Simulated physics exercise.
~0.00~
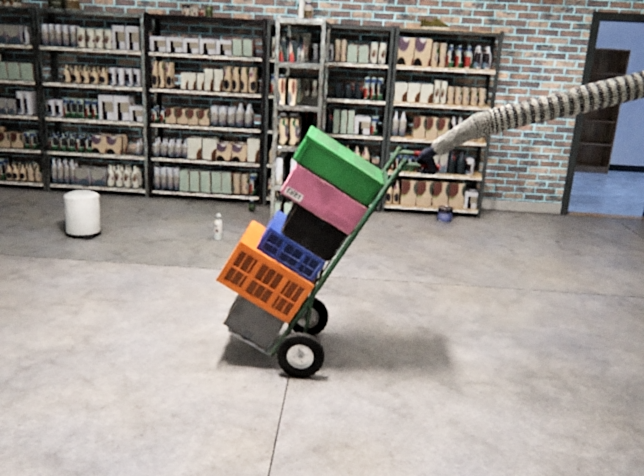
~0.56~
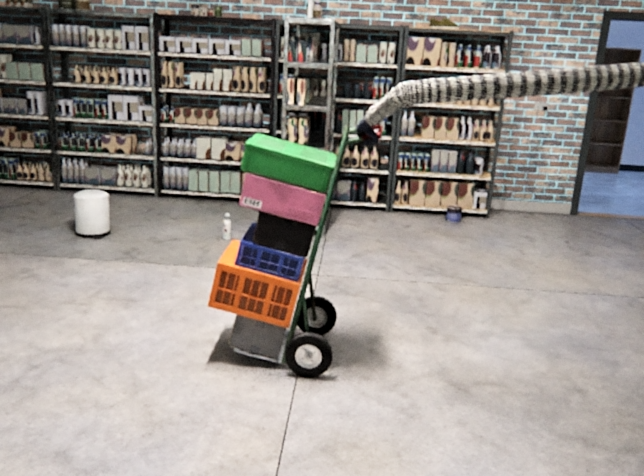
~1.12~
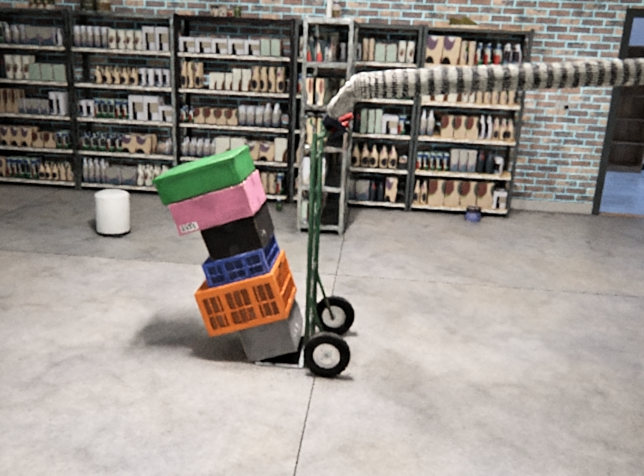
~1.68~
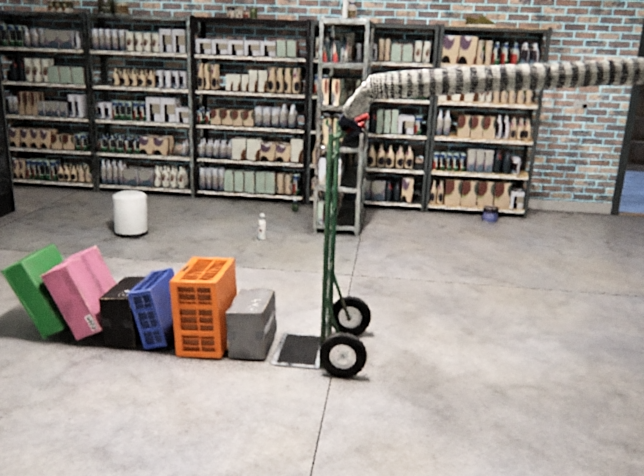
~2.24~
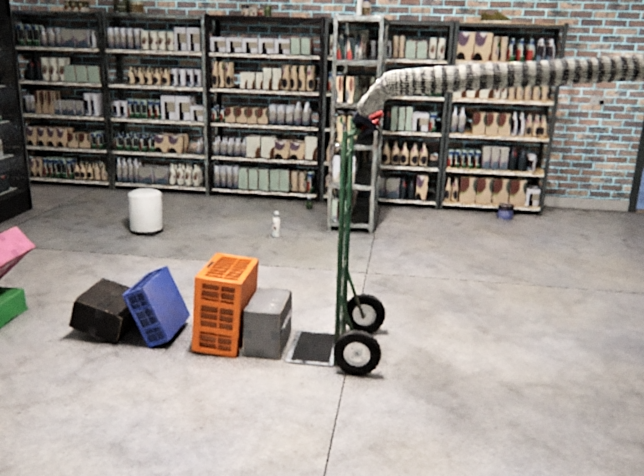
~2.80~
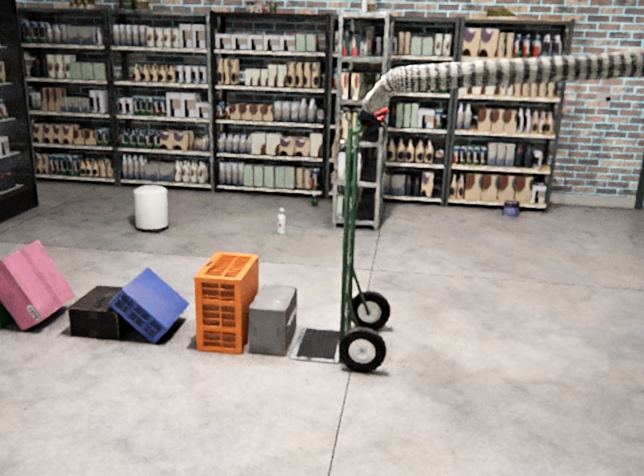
Stacked crates and boxes toppling left off a green hand truck as a striped robotic arm swings it upright, ending scattered across concrete.
